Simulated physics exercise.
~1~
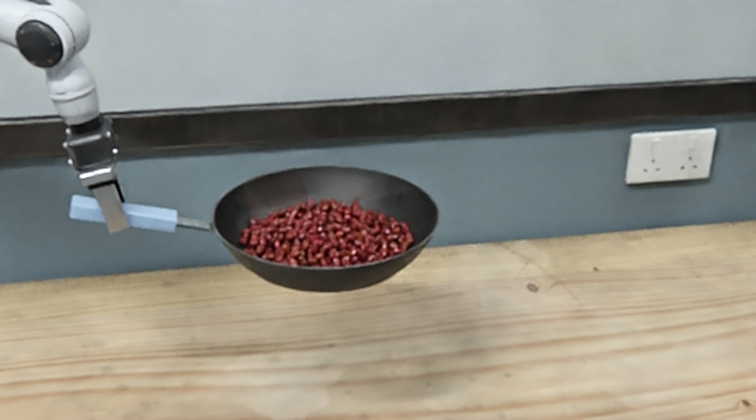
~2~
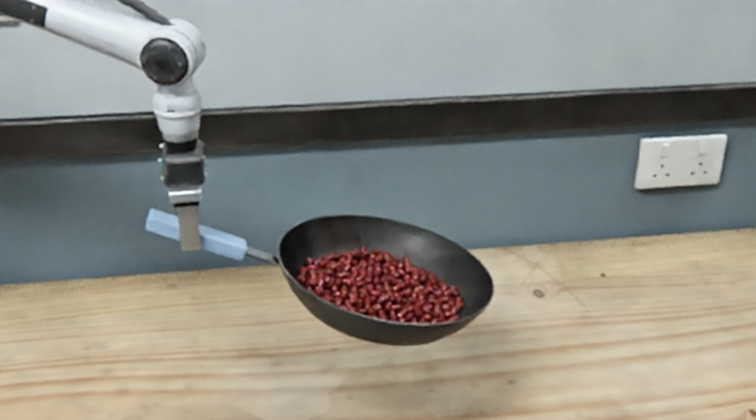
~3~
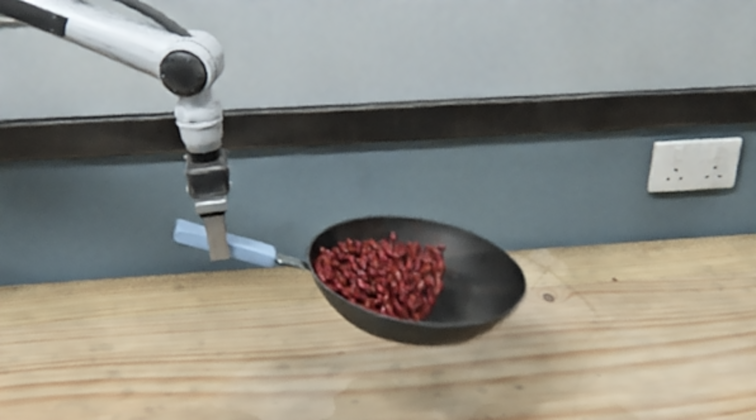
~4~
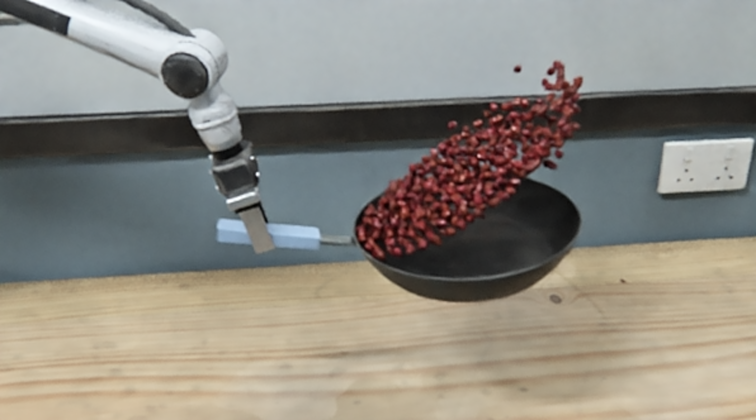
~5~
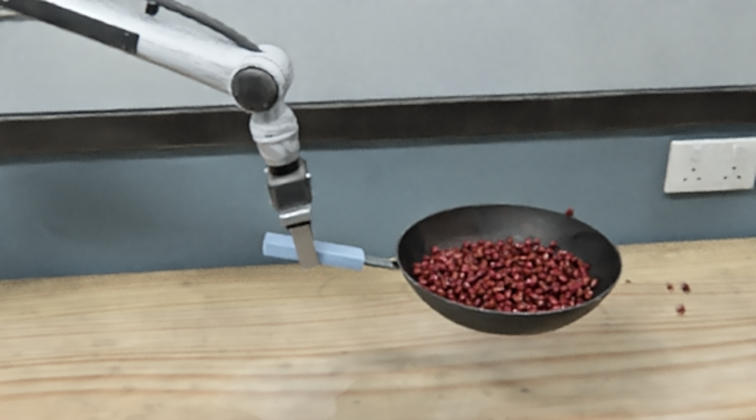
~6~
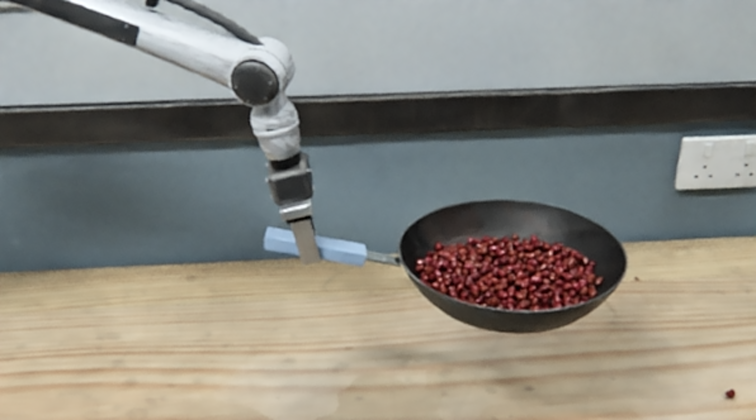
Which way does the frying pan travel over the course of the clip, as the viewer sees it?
The frying pan moves to the right, carried by the robot arm that grips its handle.
A pale wooden tabletop stands before a blue-grey wall with a dark rail and a white socket at the right, seen from the front and slightly above. At the left, a white and grey robot arm grips the light blue handle of a black frying pan holding a heap of dark red beans. The arm carries the pan right and dips it, and the beans gather toward the handle side. It then swings up and right, flinging many beans into the air in a slanting stream. Nearly all land back in the pan, which ends level, while a few stray beans fall beyond its right side.
